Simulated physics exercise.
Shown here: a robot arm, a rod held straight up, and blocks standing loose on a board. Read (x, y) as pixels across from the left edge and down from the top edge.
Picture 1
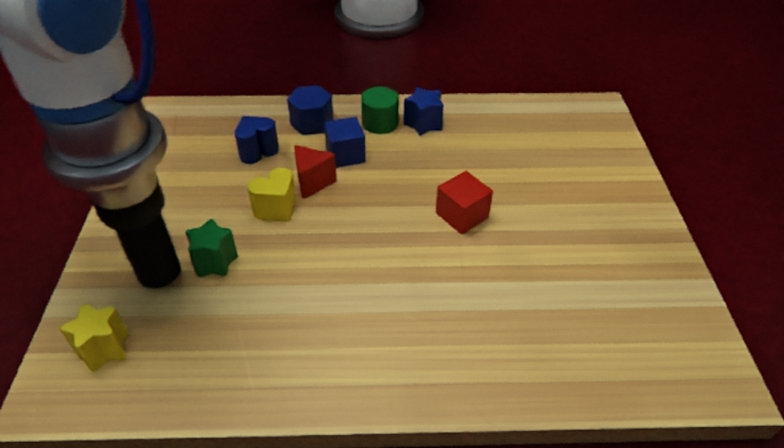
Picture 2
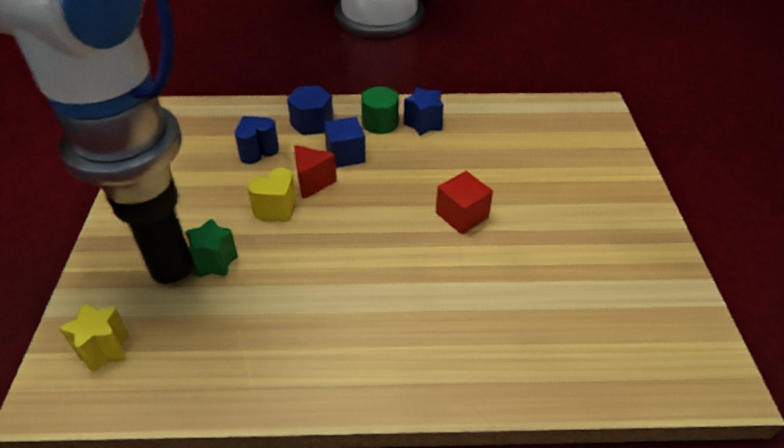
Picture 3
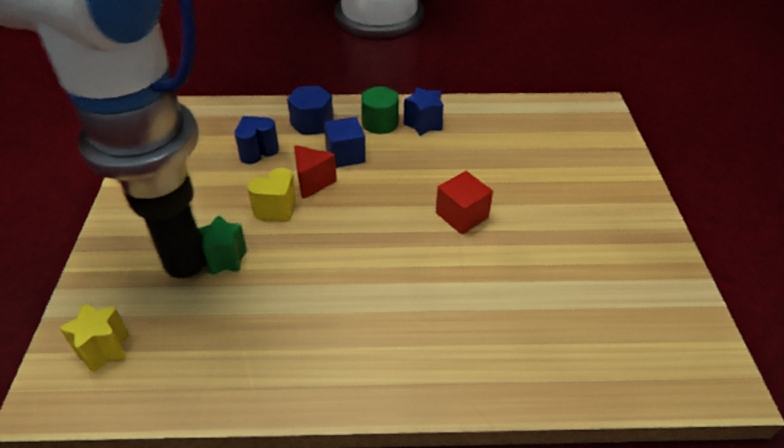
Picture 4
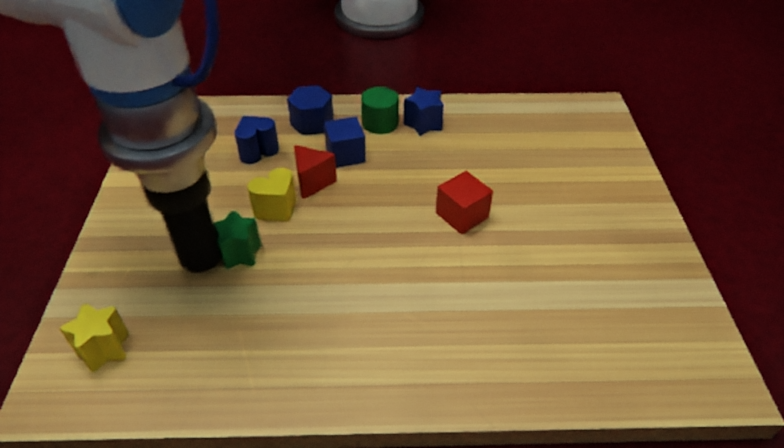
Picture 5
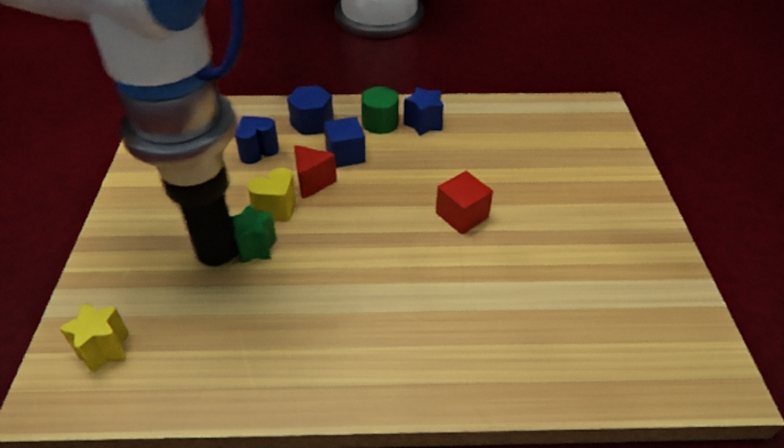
A robot arm's black rod moves right and pushes the green star toward the right.
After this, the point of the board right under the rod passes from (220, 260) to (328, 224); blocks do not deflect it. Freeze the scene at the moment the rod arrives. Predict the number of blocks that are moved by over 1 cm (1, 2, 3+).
Blocks moved: One.
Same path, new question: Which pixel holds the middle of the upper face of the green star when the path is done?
The green star ends near (358, 186).
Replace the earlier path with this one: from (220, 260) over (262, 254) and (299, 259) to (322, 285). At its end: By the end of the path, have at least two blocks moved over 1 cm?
No, it doesn't check out.
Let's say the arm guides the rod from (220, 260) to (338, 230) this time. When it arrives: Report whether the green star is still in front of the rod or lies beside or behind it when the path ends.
Final position: Ahead.
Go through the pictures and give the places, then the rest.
In the first picture, rod tip at (159, 272); block tops, green star at (207, 235); yellow heart at (272, 182).
In the second picture, rod at (172, 268); blocks unchanged.
In the third picture, rod at (186, 262); green star at (218, 232).
In the fourth picture, rod at (201, 257); green star at (233, 226).
In the fifth picture, rod at (217, 251); green star at (249, 221); yellow heart at (272, 182).
The first path, step by step. One third of the way, rod at (255, 238); green star at (287, 208).
Two thirds of the way, rod at (292, 226); green star at (323, 197).
At the end, rod at (327, 215); green star at (358, 186); yellow heart in place.
